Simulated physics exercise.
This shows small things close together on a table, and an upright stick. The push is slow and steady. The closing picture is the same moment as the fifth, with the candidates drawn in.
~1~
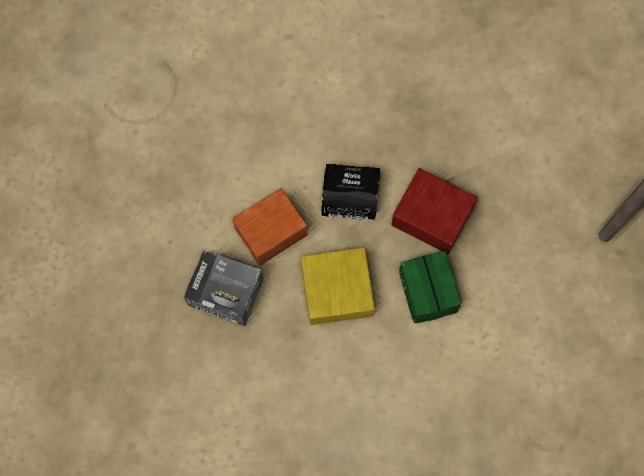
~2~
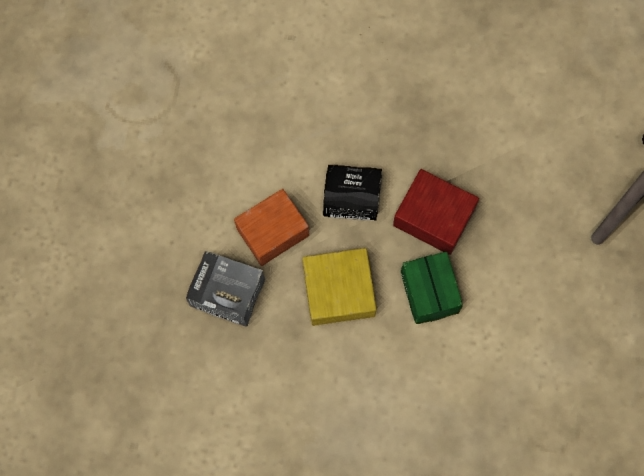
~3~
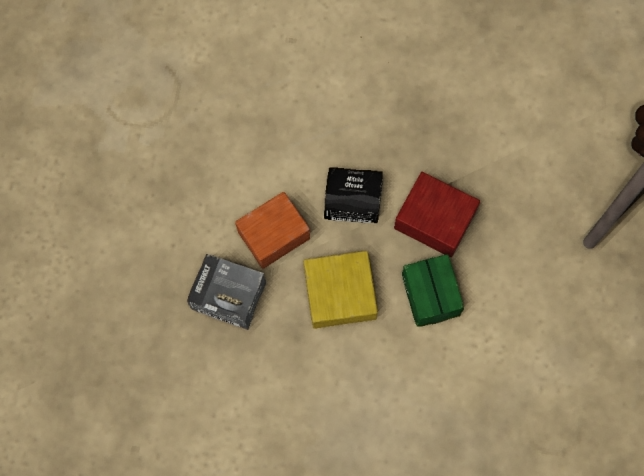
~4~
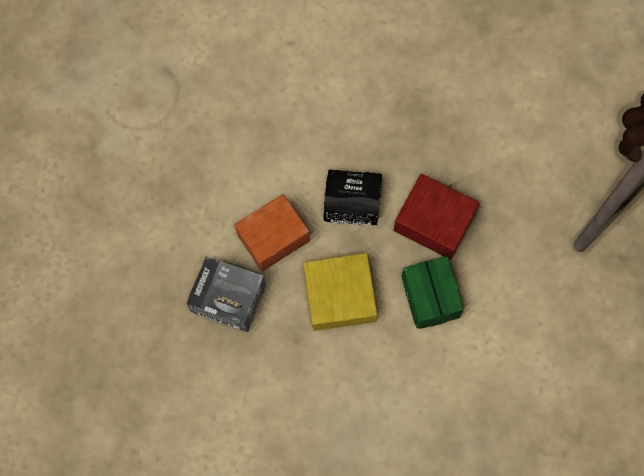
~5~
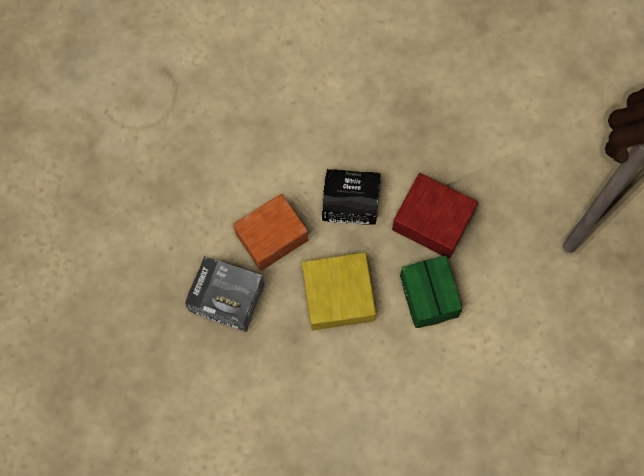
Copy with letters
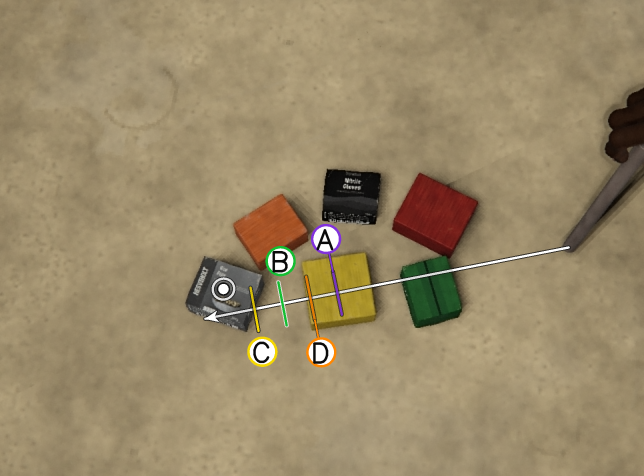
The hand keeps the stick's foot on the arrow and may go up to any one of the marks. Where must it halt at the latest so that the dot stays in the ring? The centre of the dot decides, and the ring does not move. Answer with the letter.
Up to mark A.
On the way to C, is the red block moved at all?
No.
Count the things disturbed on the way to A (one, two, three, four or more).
Two.
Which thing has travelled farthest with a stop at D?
It is the yellow block.
On the marked copy, A at (338, 292); B at (282, 304); C at (255, 310); D at (310, 298); the arrow from (569, 247) to (205, 319); the white dot at (223, 289).
Taking A. A third of the way, foot of the stick (485, 264).
Two thirds of the way, foot of the stick (401, 281); green box (407, 309).
When it is over, foot of the stick (338, 293); yellow block (300, 302); green box (403, 313); the dot is still in its ring.
As for the rest, B shifts the dotted thing to (178, 297); C shifts the dotted thing to (150, 298); D shifts the dotted thing to (206, 296).
